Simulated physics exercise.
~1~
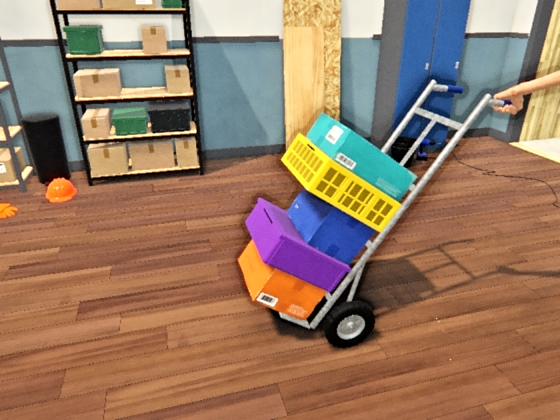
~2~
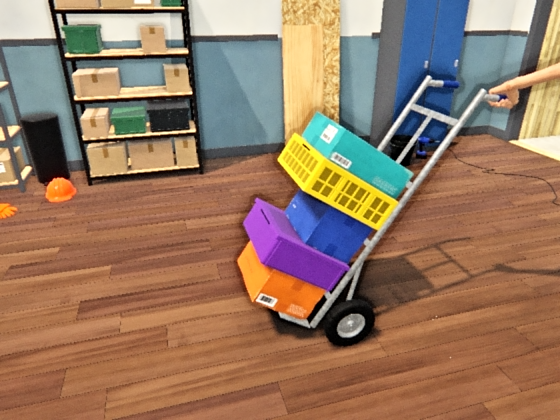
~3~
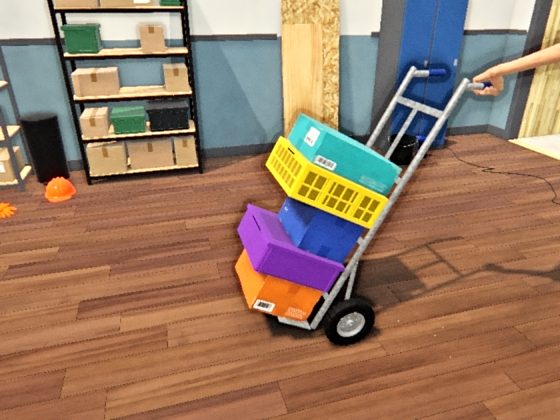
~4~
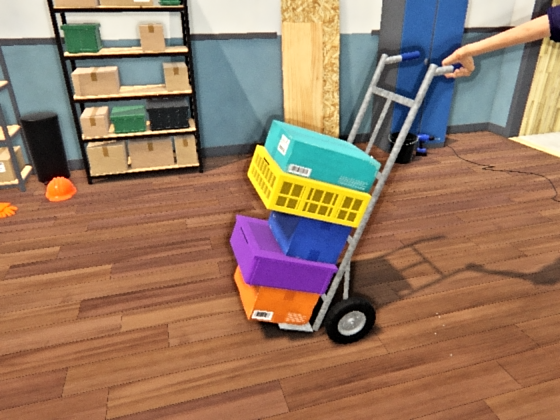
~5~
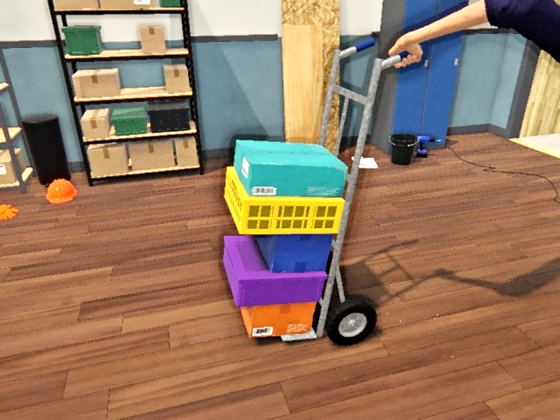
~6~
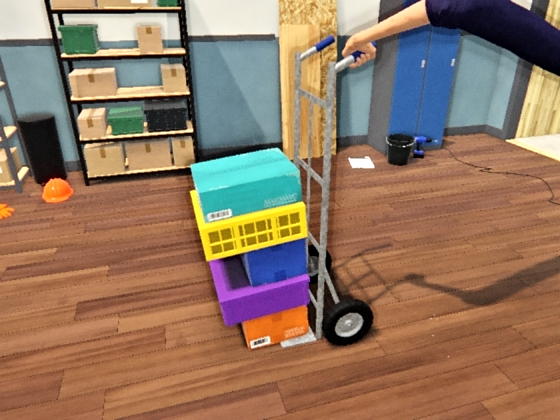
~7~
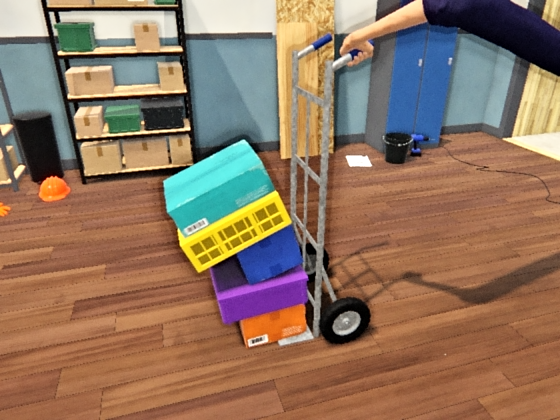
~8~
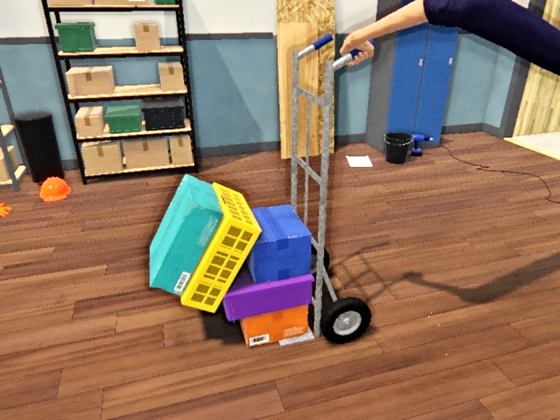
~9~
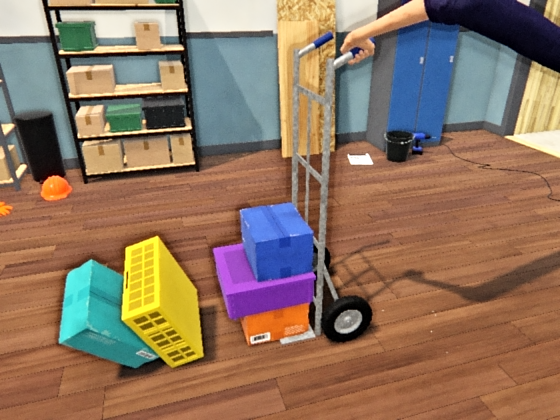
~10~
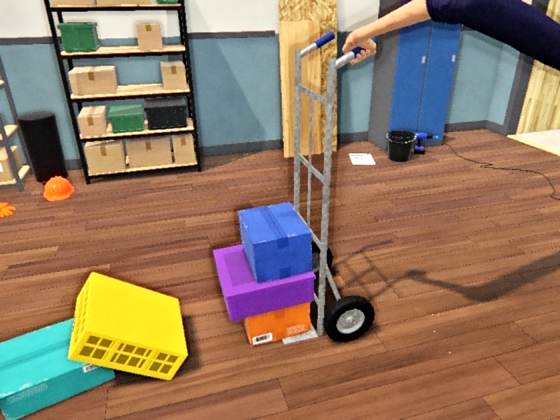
To begin with, a hand truck leans back to the right on a wooden floor, held at its handle by a hand and loaded with an orange box, a purple tote, a blue box, a yellow crate and a turquoise parcel. The arm swings the truck up towards the left until it stands upright and stops. The upper part of the load keeps tipping left. The turquoise parcel and yellow crate topple off together and tumble to the floor. They end up lying at the left, while the blue, purple and orange pieces stay stacked on the upright truck.
